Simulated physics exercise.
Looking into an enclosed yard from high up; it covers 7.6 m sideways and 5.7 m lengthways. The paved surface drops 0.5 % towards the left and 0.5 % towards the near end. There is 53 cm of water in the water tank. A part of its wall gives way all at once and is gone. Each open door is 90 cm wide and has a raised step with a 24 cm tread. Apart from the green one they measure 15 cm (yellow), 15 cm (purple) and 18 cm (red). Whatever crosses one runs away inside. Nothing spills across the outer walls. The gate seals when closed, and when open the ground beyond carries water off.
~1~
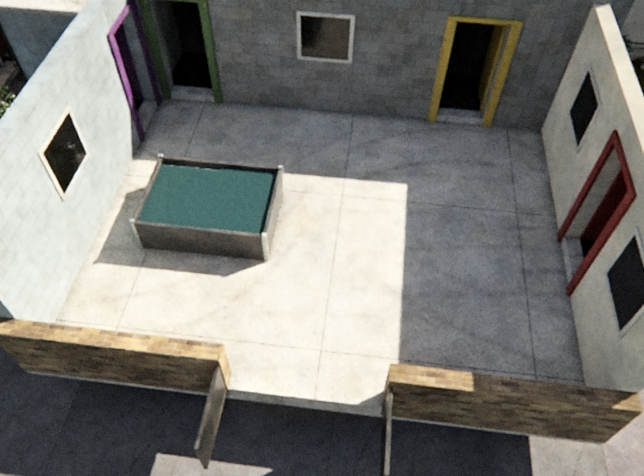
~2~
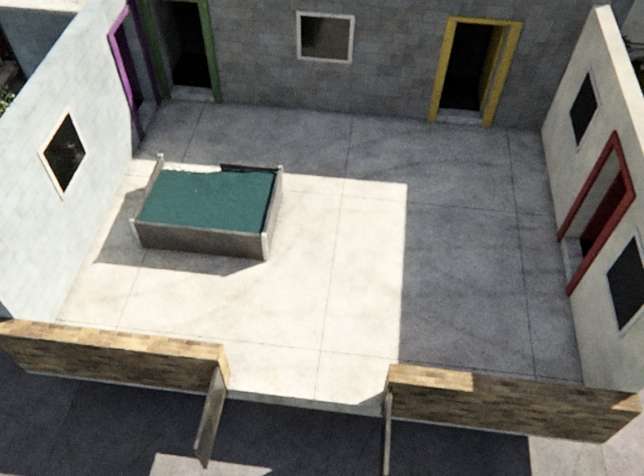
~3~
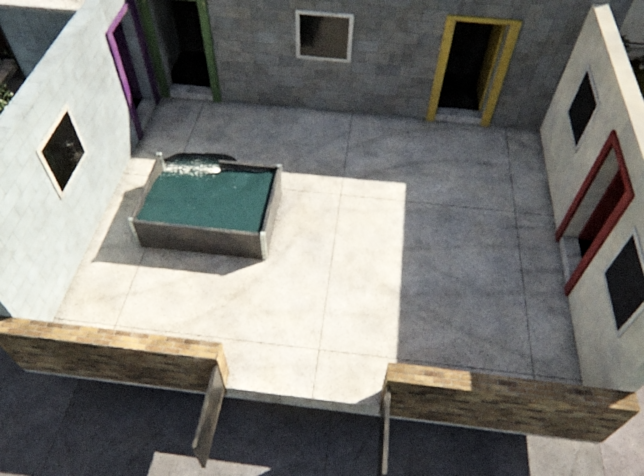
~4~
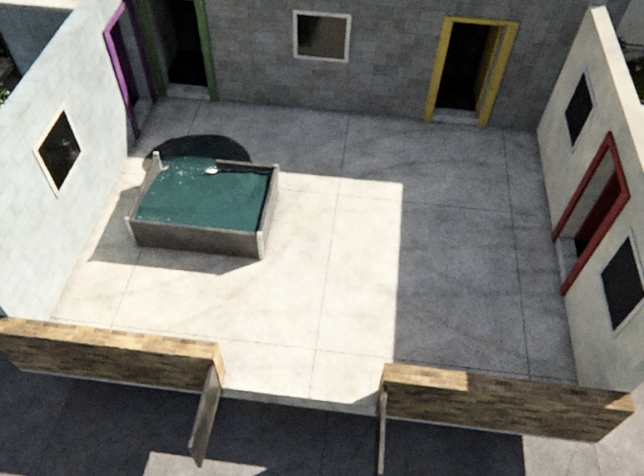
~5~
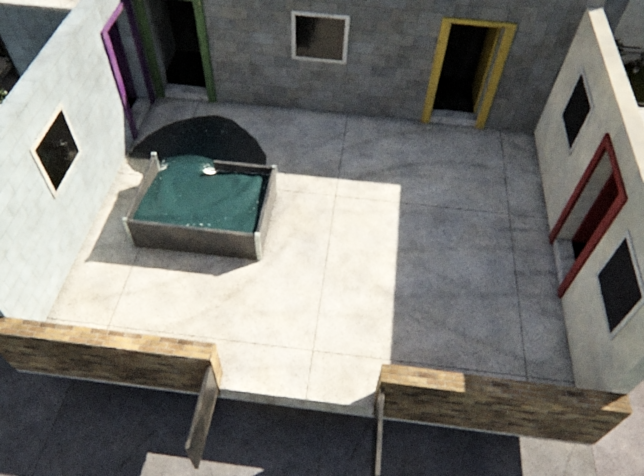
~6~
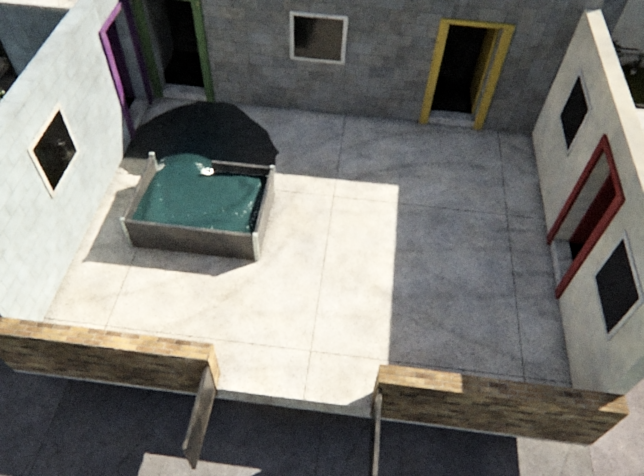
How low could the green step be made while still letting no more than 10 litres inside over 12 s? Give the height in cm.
Some 26 cm above the ground.
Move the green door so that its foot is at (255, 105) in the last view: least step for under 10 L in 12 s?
About 18 cm.
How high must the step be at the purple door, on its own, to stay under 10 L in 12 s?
Roughly 21 cm at purple.
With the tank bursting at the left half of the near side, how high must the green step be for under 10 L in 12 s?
Then roughly 6.5 cm.
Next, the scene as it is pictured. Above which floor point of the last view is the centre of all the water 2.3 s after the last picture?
At about (215, 161).
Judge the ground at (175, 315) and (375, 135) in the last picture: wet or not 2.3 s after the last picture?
In turn: Still dry, under water.
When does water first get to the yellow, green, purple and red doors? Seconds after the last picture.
Yellow 2.4 s, green 0.1 s, purple 0.1 s, red 5.5 s.
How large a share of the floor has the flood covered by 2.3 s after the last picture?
Some 25 per cent of it.
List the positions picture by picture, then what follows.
The first frame shows the water tank at (210, 197) is whole and still, 53 cm deep; the green door at (185, 57) is dry.
In the second frame, the gap is on the far side, the front 0.3 m out at a hidden place; the back of the water tank holds 53 cm.
In the third frame, water pours out on the far side and has run 0.7 m, to (198, 156); about 9 cm deep outside, 53 cm at the back.
In the fourth frame, the front is at (195, 138), 1.2 m from the gap on the far side; 1.7 m2 of floor is wet, 52 cm left at the back.
In the fifth frame, the front is at (210, 119), 1.8 m from the gap on the far side; 2.8 m2 of floor is wet, 46 cm left at the back.
In the sixth frame, the front is at (205, 102), 2.3 m from the gap on the far side; 3.9 m2 of floor is wet, 45 cm left at the back; 0.3 m in a straight line remain to the green door at (177, 56).
Then, 0.7 s after the last picture water covers 15 % of the floor, deepest (36 cm) near (152, 99); 24 cm at the green door, 9 litres in over its 15 cm step.
Then, 2.3 s after the last picture water covers 25 % of the floor, deepest (22 cm) near (186, 127); 20 cm at the green door, 81 litres in over its 15 cm step.
Then, 11.3 s after the last picture water covers 95 % of the floor, deepest (6 cm) near (31, 348); 5 cm at the green door, 91 litres in over its 15 cm step.
At the green door as built, the water peaked near 30 cm, 1.1 s after the last picture.
Run again over the same 12 s with other heights there, 30 litres in over 21 cm, 5 litres over 28 cm. The limit of 10 litres is kept from about 26 cm up.
